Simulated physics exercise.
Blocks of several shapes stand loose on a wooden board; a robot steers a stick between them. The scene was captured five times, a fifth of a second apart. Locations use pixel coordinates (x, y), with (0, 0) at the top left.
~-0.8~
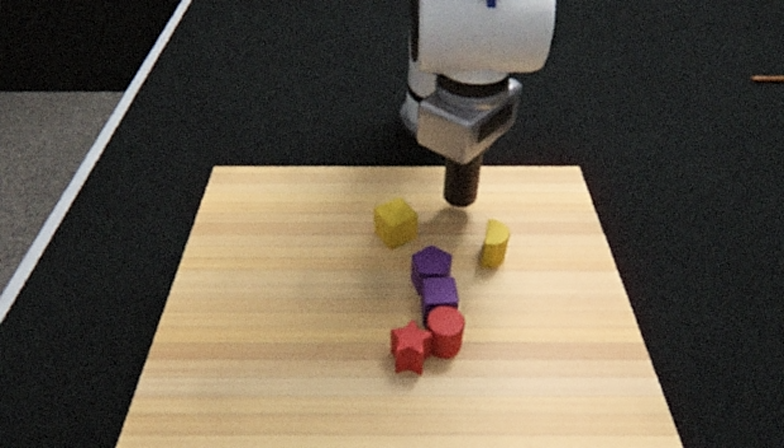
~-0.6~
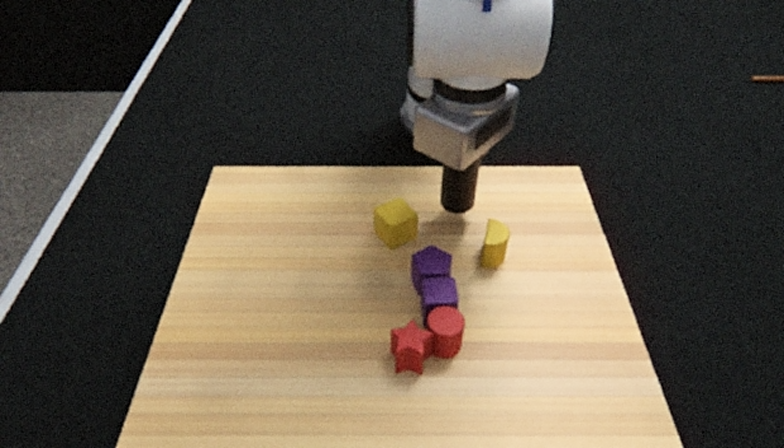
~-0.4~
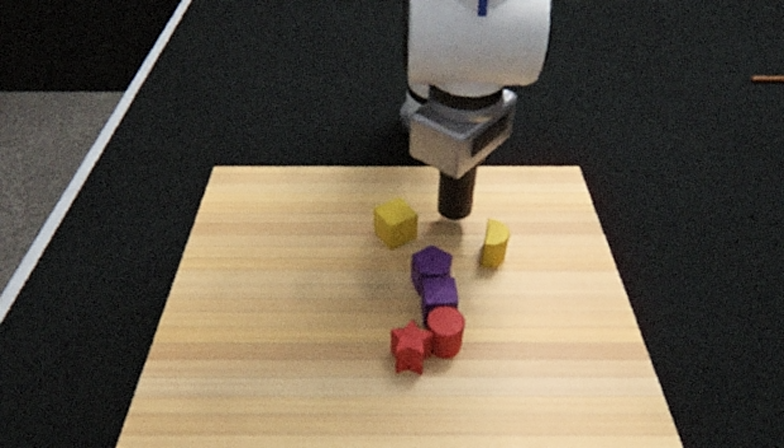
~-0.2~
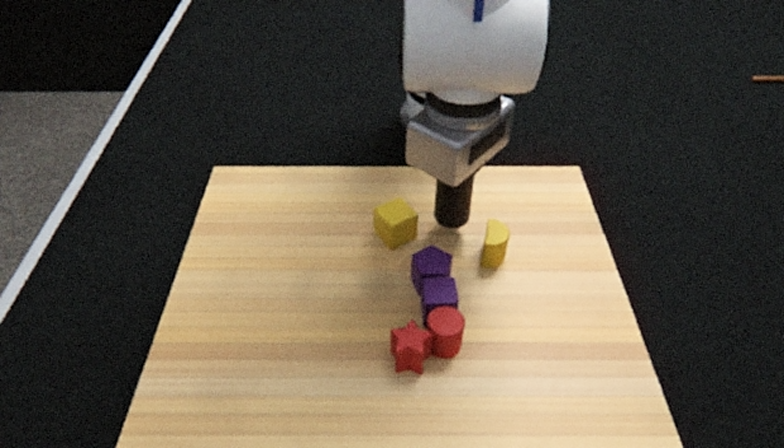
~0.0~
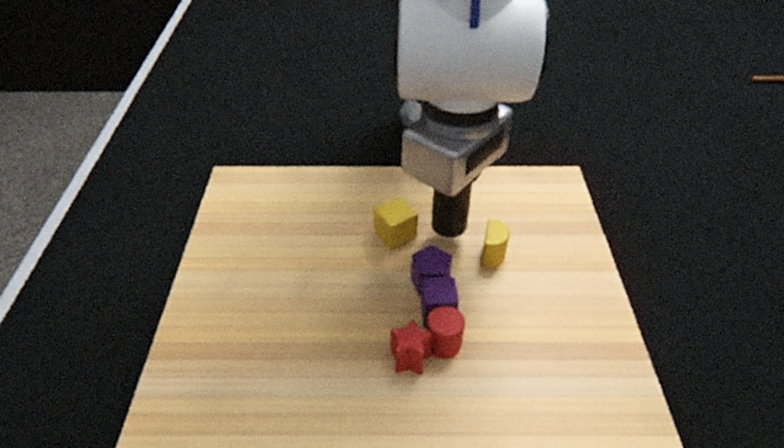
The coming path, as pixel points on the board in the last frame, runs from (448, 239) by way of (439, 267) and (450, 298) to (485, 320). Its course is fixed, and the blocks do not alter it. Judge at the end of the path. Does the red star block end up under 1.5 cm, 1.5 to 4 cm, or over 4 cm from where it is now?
Short, under 1.5 cm.
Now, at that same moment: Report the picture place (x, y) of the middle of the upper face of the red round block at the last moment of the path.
I'd expect the centre of its top face to be at (457, 373).
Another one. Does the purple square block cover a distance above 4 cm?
In short: Yes.
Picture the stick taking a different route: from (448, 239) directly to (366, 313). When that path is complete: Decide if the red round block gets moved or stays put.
Once the path ends, it is somewhere new.
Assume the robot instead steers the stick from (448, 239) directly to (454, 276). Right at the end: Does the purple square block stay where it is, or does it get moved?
When the path is over, the purple square block has left its spot.
The first path, step by step. One third of the way, stick at (440, 254); purple pentagon at (430, 271); purple square block at (442, 298); red round block at (448, 327).
Two thirds of the way, stick at (451, 284); red star block at (411, 341), turned 30° clockwise; purple pentagon at (437, 303); purple square block at (449, 333); red round block at (457, 365).
At the end, stick at (488, 307); red star block at (411, 342), turned 40° clockwise; purple pentagon at (441, 308); purple square block at (449, 340); red round block at (457, 373).
